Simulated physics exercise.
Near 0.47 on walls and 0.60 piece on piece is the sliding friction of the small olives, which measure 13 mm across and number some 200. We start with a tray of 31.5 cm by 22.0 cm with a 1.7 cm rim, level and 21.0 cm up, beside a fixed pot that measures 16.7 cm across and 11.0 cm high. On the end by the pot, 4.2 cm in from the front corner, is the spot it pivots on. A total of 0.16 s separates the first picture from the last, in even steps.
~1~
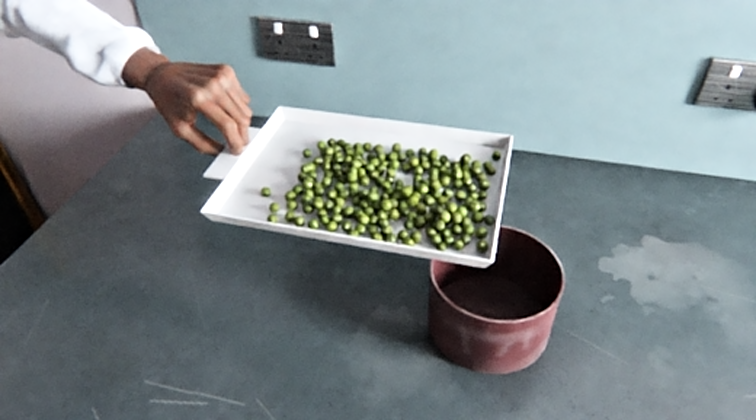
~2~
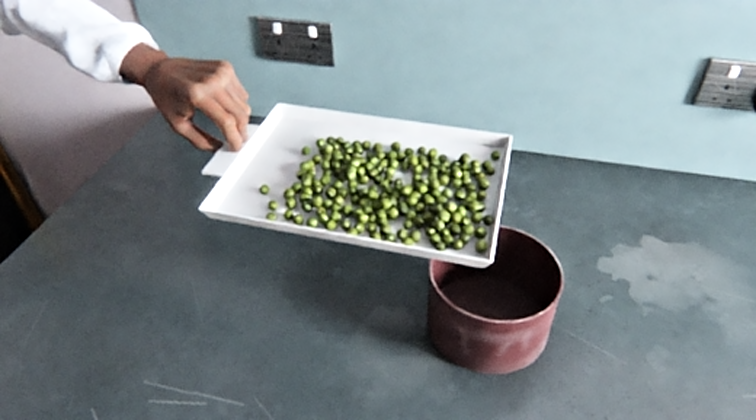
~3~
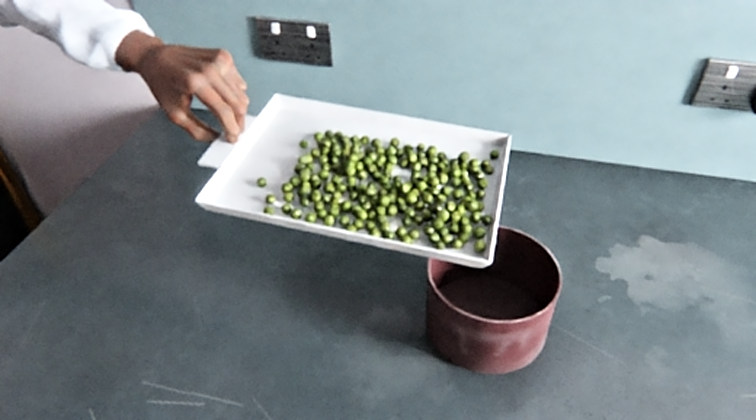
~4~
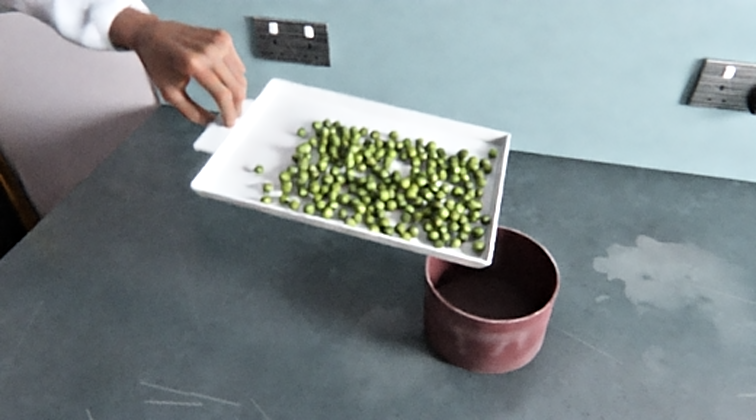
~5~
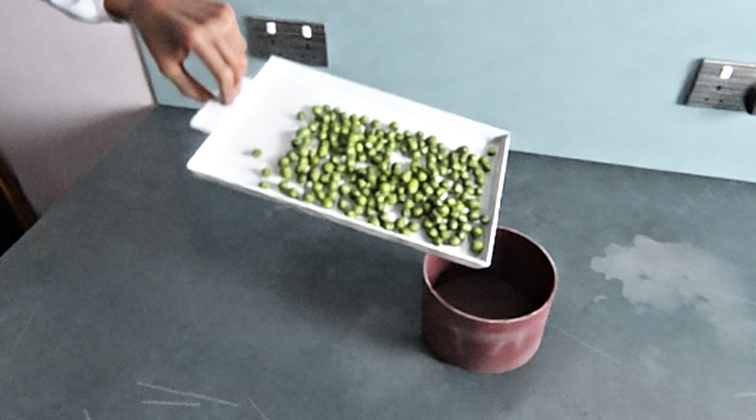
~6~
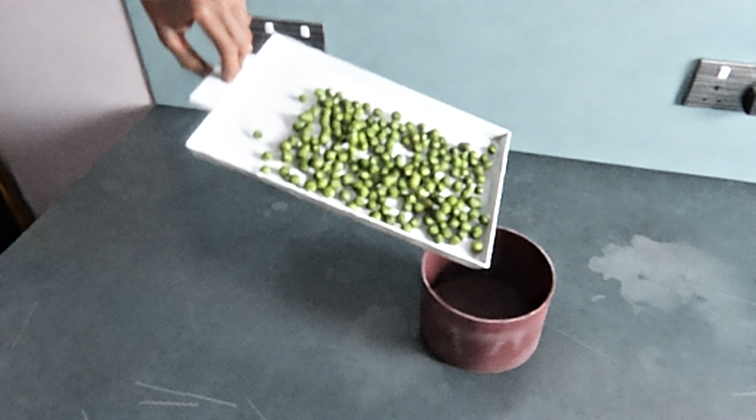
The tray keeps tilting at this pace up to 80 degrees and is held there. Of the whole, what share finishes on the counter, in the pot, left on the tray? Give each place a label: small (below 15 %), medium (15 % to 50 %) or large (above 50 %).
Shares by place: Counter large, pot medium, tray small.
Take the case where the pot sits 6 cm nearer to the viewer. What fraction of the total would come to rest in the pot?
It would be near 40 per cent.
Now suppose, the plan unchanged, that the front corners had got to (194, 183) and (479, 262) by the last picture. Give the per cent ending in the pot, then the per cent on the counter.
Final per cent - pot 0, counter 100.
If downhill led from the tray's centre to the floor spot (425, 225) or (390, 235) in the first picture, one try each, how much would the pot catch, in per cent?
Approximately 5 percent, then 0 percent.
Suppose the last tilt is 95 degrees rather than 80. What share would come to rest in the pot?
I'd say close to 25 percent.
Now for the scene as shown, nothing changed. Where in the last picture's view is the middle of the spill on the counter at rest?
The middle of the spill sits at roughly (597, 399).
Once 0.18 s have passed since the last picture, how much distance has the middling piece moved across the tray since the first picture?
It has moved some 2 cm from its start.
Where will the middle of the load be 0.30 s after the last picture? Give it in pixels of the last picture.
Near pixel (486, 172).
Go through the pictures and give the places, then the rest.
Tray tilt 0 degrees, front corners at (209, 208) and (486, 256); middle of the pieces at (390, 192); pot at (496, 269), in the first frame.
Tray tilt 1 degrees, front corners at (207, 206) and (486, 256); middle of the pieces at (389, 191), in the second frame.
Tray tilt 3 degrees, front corners at (204, 198) and (485, 256), lowest corner right front; middle of the pieces at (388, 187), in the third frame.
Tray tilt 7 degrees, front corners at (200, 183) and (484, 257), lowest corner right front; middle of the pieces at (387, 182), in the fourth frame.
Tray tilt 13 degrees, front corners at (196, 164) and (483, 258), lowest corner right front; middle of the pieces at (387, 174), in the fifth frame.
Tray tilt 19 degrees, front corners at (196, 142) and (482, 259), lowest corner right front; middle of the pieces at (388, 166); pot at (488, 269), in the sixth frame.
Then, 0.18 s after the last picture, tilt 52 degrees; the tray holds 100 %, the pot 0 %.
Then, 0.30 s after the last picture, tilt 73 degrees; the tray holds 100 %, the pot 0 %.
Then, 0.54 s after the last picture, tilt 80 degrees; the tray holds 15 %, the pot 15 %.
In the end, counter 75 %, pot 25 %, tray 0 %.
